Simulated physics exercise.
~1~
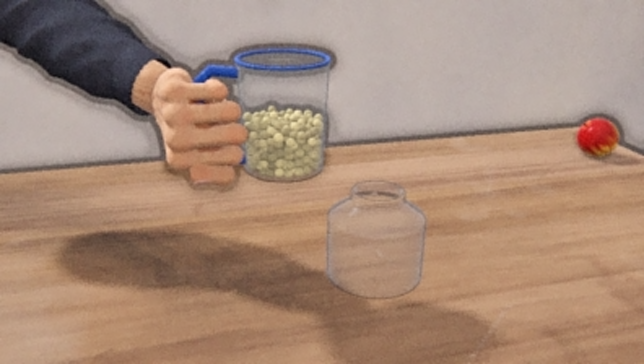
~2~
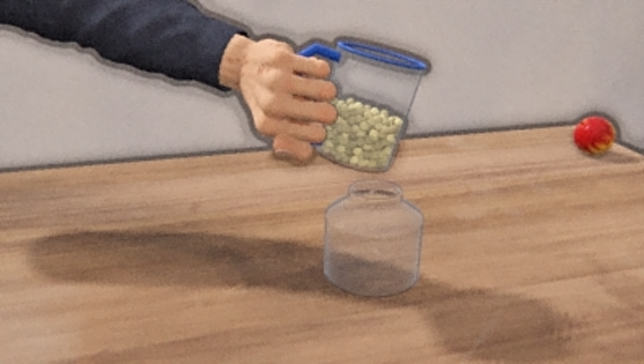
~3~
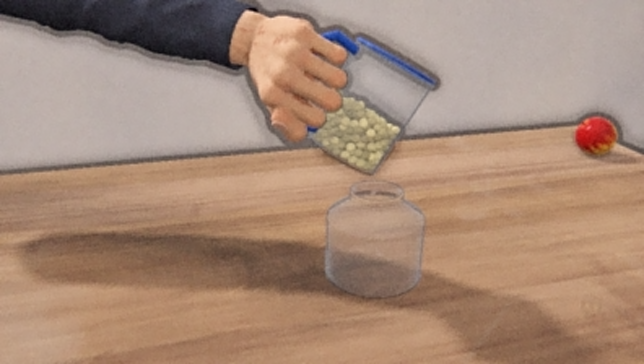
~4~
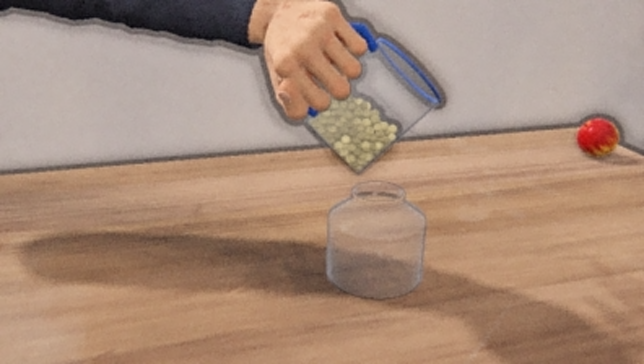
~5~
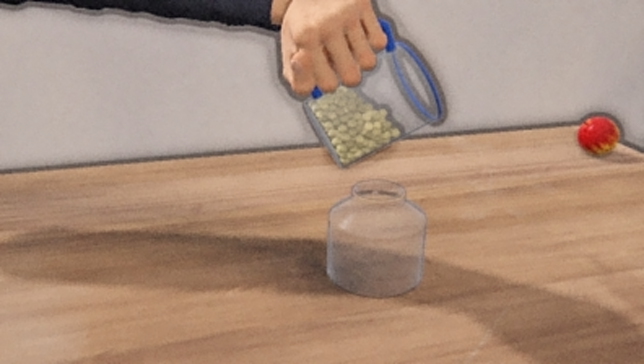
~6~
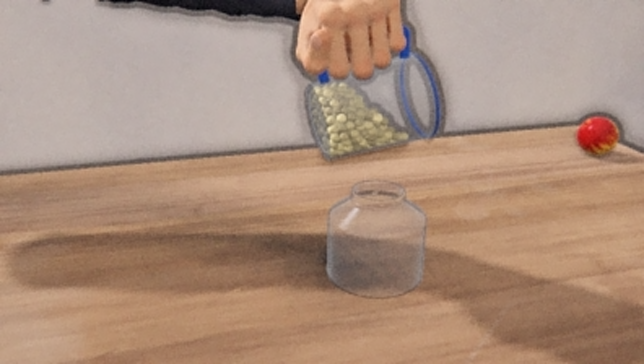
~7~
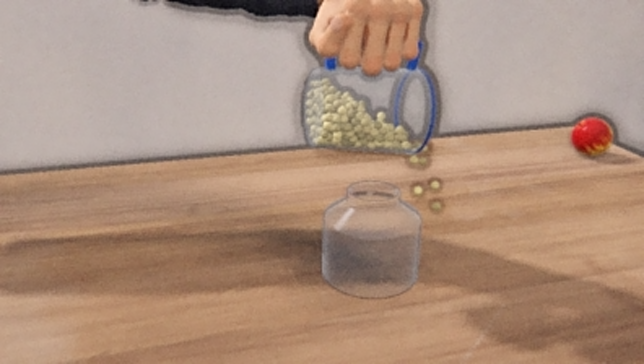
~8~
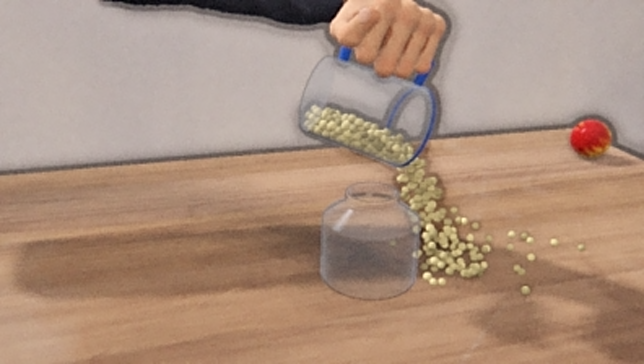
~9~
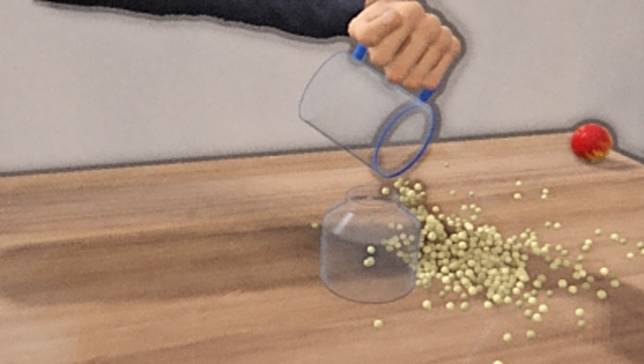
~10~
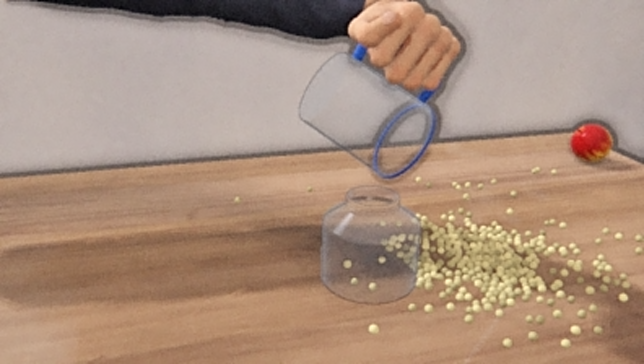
The clip shows a hand moving a clear, blue-rimmed cup of pale beans above a glass jar on a wooden table and steadily tipping it. The beans pour past the jar's right side and scatter across the table, leaving both cup and jar empty, near a red ball.
